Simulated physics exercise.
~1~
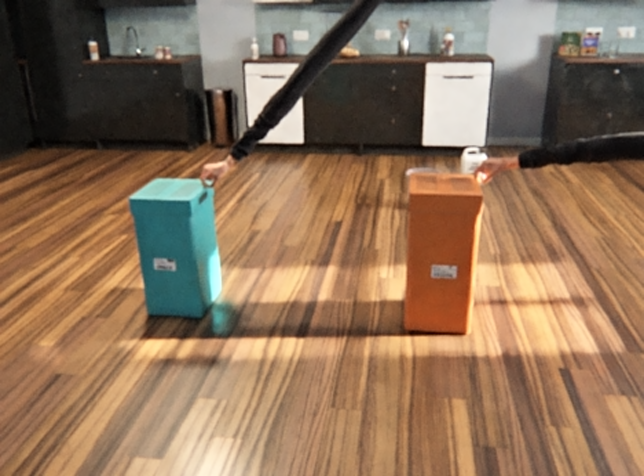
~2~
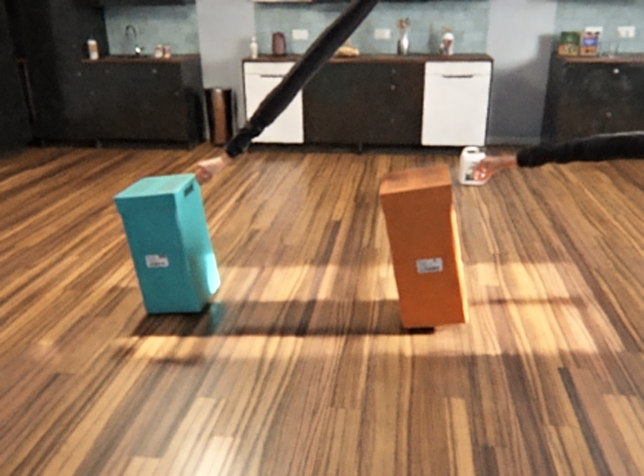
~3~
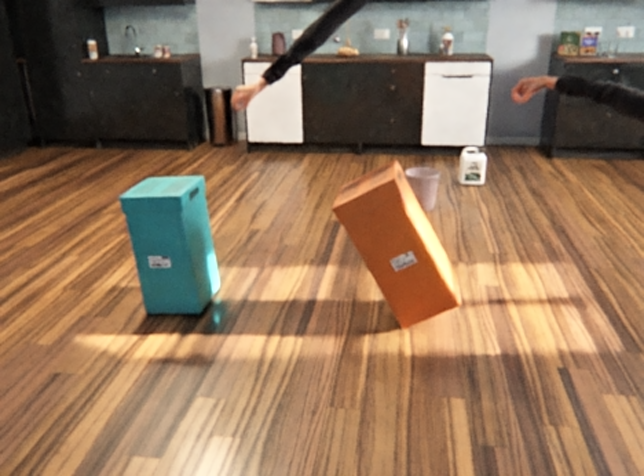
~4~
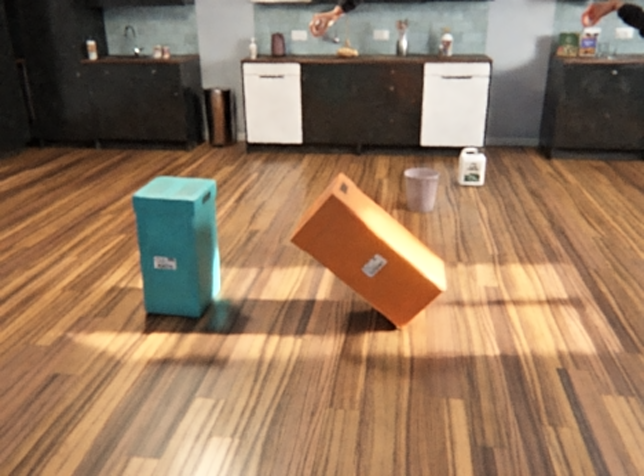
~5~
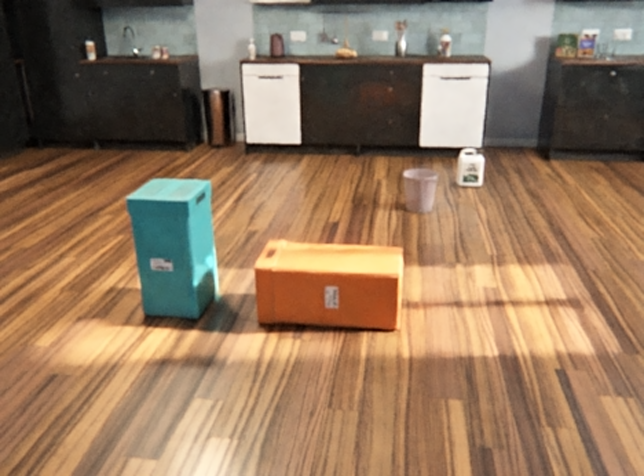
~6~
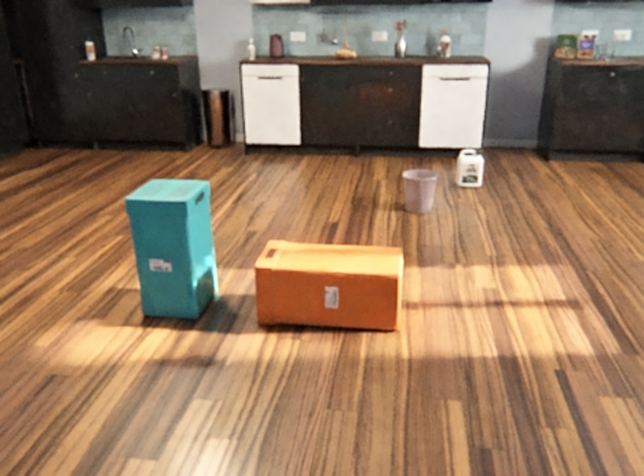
The clip opens on a wooden kitchen floor where two dark-sleeved arms reach in from the right, hands touching the tops of a tall turquoise box and a tall orange box. Both boxes tilt to the left as the hands let go and draw back. The turquoise one leans only slightly, then rocks back toward upright, while the orange one keeps tipping further, revealing a pale bin behind it. The orange box topples onto its side. At the end it lies still beside the turquoise box, which stands on its base.
